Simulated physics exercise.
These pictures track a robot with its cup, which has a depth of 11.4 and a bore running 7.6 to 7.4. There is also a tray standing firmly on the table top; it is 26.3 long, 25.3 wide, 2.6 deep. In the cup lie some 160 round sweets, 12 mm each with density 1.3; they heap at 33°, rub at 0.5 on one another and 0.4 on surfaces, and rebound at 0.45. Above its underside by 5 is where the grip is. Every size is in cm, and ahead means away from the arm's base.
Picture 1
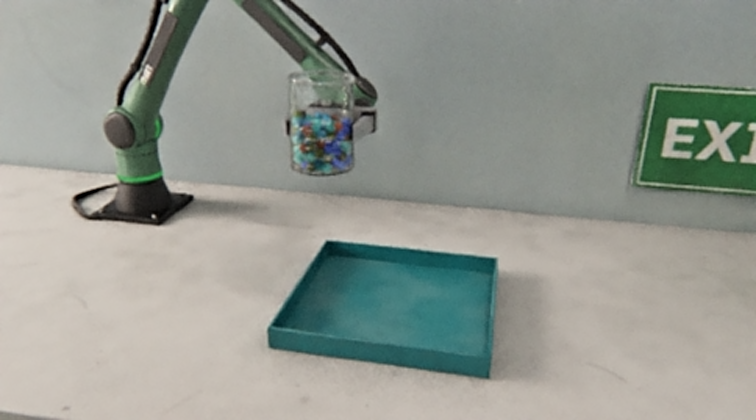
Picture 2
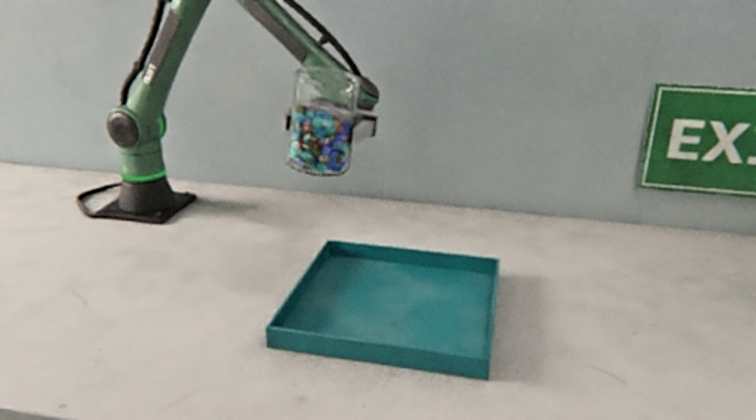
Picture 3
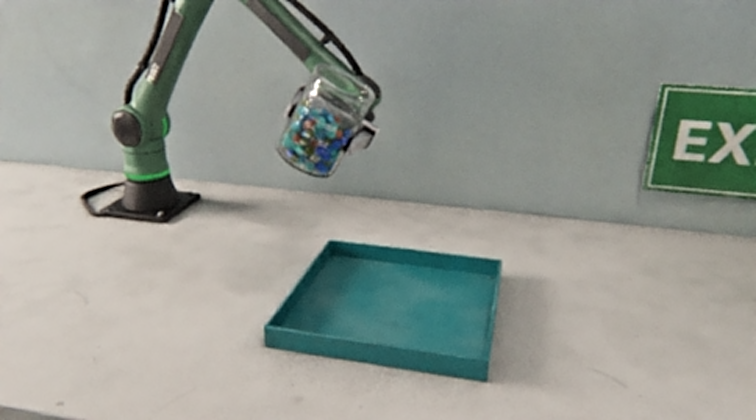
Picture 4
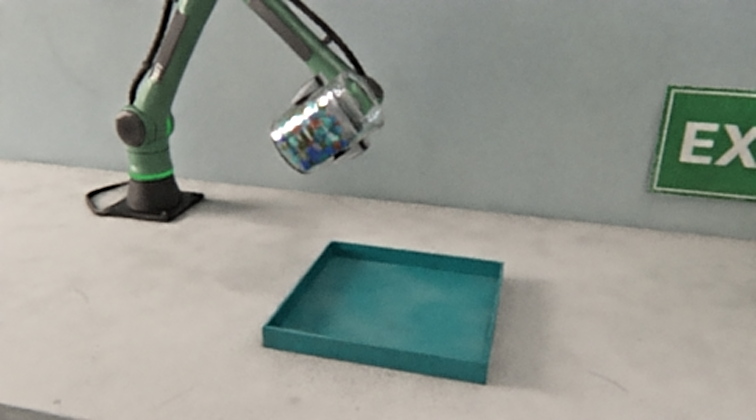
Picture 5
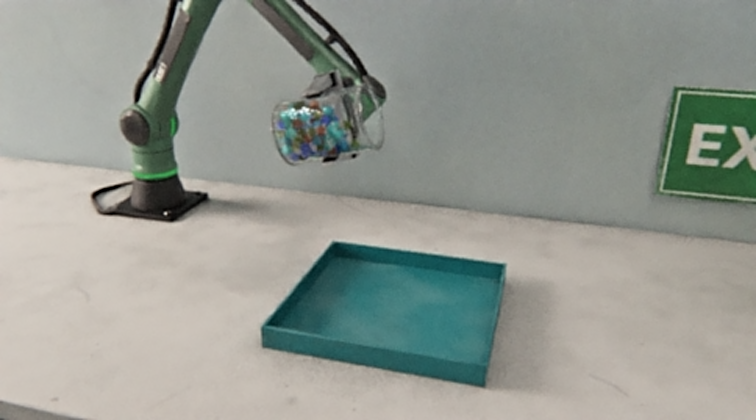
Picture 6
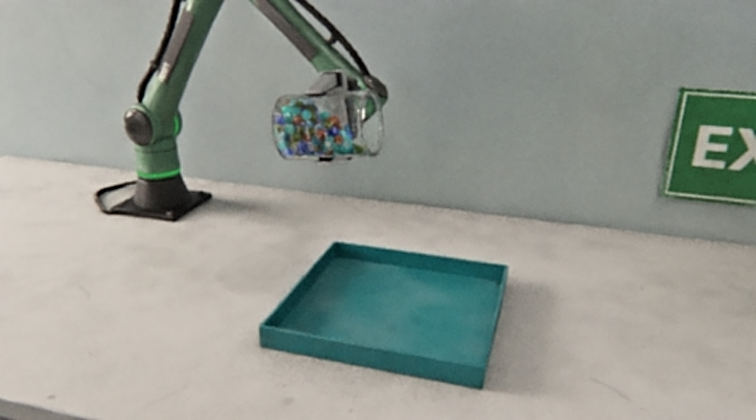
Green robot arm tilting a clear cup of colourful round sweets from upright to nearly sideways above a teal tray.
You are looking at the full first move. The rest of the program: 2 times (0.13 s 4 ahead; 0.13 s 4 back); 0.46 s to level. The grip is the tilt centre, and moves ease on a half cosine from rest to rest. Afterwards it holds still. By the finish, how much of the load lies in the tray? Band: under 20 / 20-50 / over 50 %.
20-50 %.
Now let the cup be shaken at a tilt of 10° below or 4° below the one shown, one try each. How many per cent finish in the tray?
They would come to near 10 and 20 per cent.
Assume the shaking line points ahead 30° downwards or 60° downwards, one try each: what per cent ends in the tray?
15 and 0 %.
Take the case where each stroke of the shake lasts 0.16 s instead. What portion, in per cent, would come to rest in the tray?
20 %.
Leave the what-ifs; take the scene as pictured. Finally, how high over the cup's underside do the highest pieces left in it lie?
It reaches close to 6.0 cm in the end.
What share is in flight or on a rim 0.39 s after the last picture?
4 %.
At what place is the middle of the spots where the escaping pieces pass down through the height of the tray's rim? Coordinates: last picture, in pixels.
Check roughly (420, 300) in the last picture.
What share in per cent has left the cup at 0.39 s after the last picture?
Roughly 15 per cent by then.
Then, 0.39 s on, tilted 82° forward, highest piece 25 above the table; 135 in the cup, 16 in the tray, 7 in flight or on a rim.
Then, 0.78 s on, tilted 32° forward, highest piece 29 above the table; 99 in the cup, 57 in the tray, 2 in flight or on a rim.
Then, 1.18 s on, level, highest piece 26 above the table; 99 in the cup, 59 in the tray.
Then, 2.23 s on, level, highest piece 26 above the table; 99 in the cup, 59 in the tray.
In the end, 99 in the cup, 59 in the tray. That is 37 % in the tray.
